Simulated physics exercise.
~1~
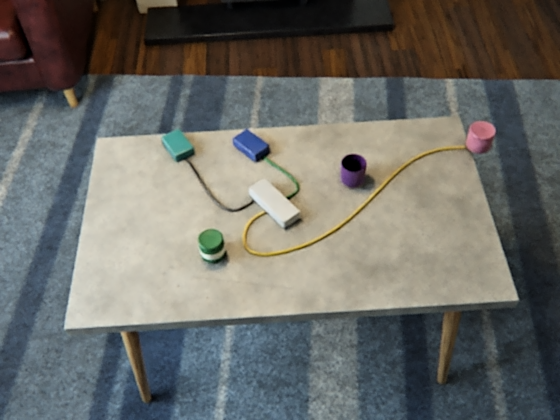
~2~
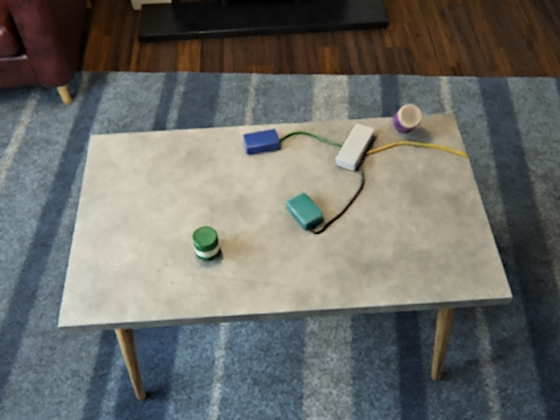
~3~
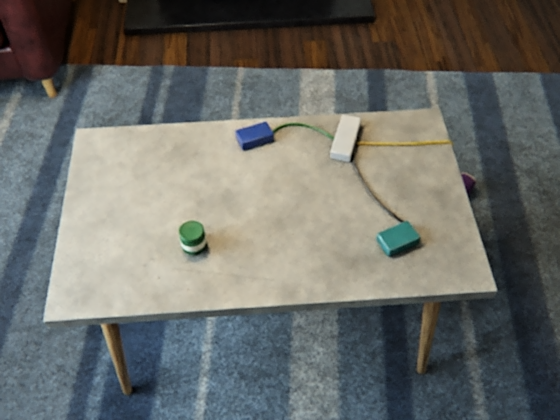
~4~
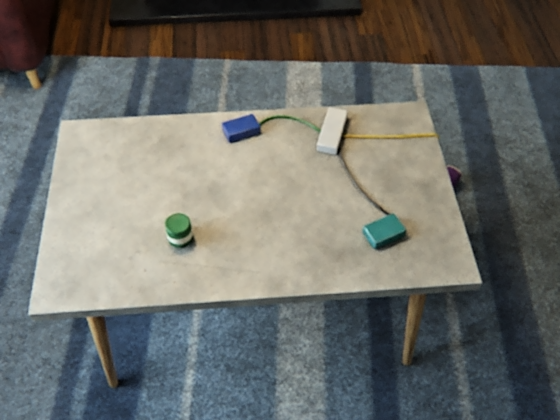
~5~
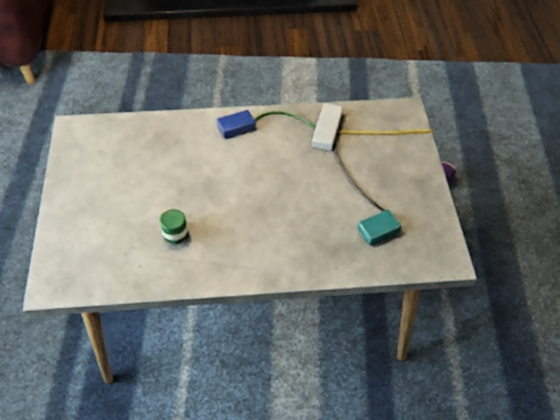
The video shows a table with a white strip cabled to teal, blue and pink objects; the pink one drops off the right side, the strip and teal block slide right, and a purple cup goes over the edge, while the green canister stays put and the yellow cable hangs taut.
